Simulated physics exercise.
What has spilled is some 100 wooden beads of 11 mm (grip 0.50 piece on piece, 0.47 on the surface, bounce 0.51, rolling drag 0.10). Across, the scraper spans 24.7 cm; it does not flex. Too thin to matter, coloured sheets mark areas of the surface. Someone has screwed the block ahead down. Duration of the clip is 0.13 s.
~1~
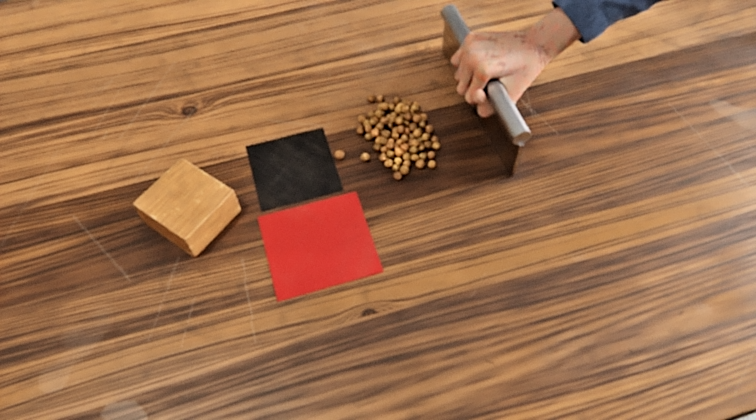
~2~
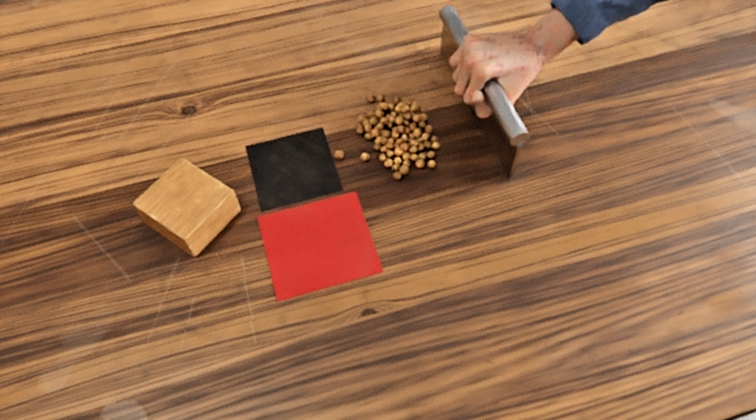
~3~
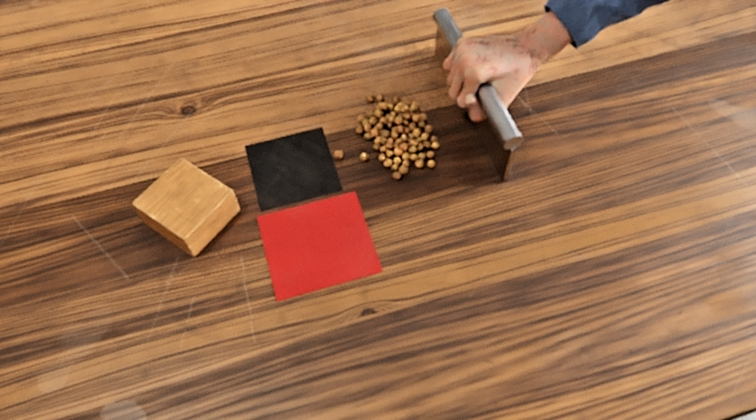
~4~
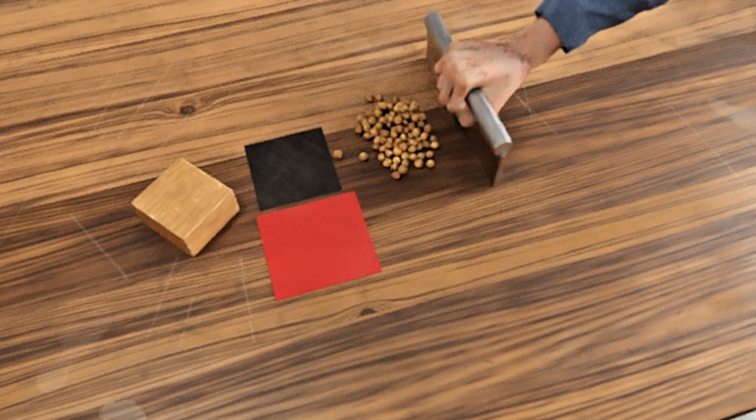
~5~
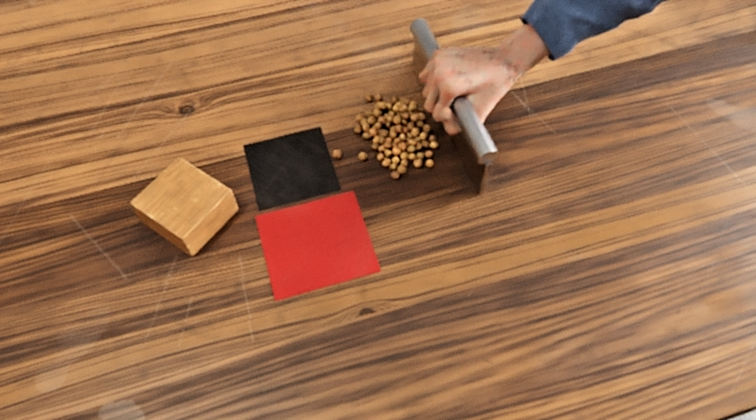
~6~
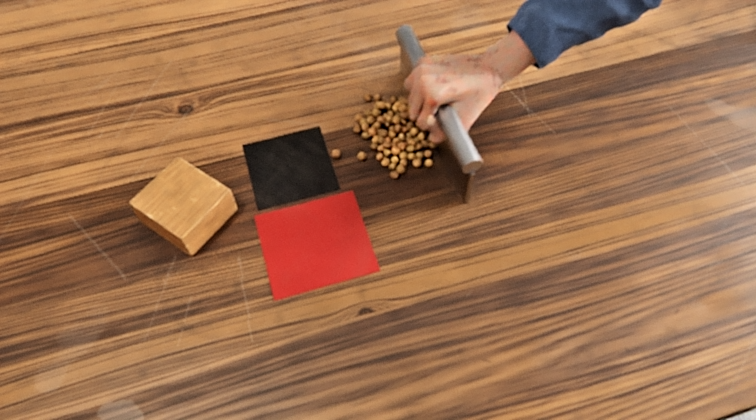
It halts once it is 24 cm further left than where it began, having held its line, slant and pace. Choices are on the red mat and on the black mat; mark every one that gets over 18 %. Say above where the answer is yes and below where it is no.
Red mat: Below; black mat: Below.
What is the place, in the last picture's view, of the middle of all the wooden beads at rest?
Centre at rest: Approx. (199, 198).
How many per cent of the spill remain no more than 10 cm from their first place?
Close to 0 per cent, by my estimate.
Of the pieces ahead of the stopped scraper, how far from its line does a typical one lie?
It's around 15 cm.
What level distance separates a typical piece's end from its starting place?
About 28 cm.
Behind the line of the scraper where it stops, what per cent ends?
0 per cent.
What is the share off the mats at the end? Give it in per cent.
95 per cent.
Then, 0.16 s after the last picture, scraper 21 cm from its start, spill 18 cm wide; red mat 20 %, black mat 55 %, off the mats 25 %.
Then, 0.32 s after the last picture, scraper 25 cm from its start, spill 24 cm wide; red mat 20 %, black mat 30 %, off the mats 50 %.
Then, 0.45 s after the last picture, scraper 25 cm from its start, spill 28 cm wide; black mat 10 %, off the mats 90 %.
In the end, red mat 0 %, black mat 5 %, off the mats 95 %.
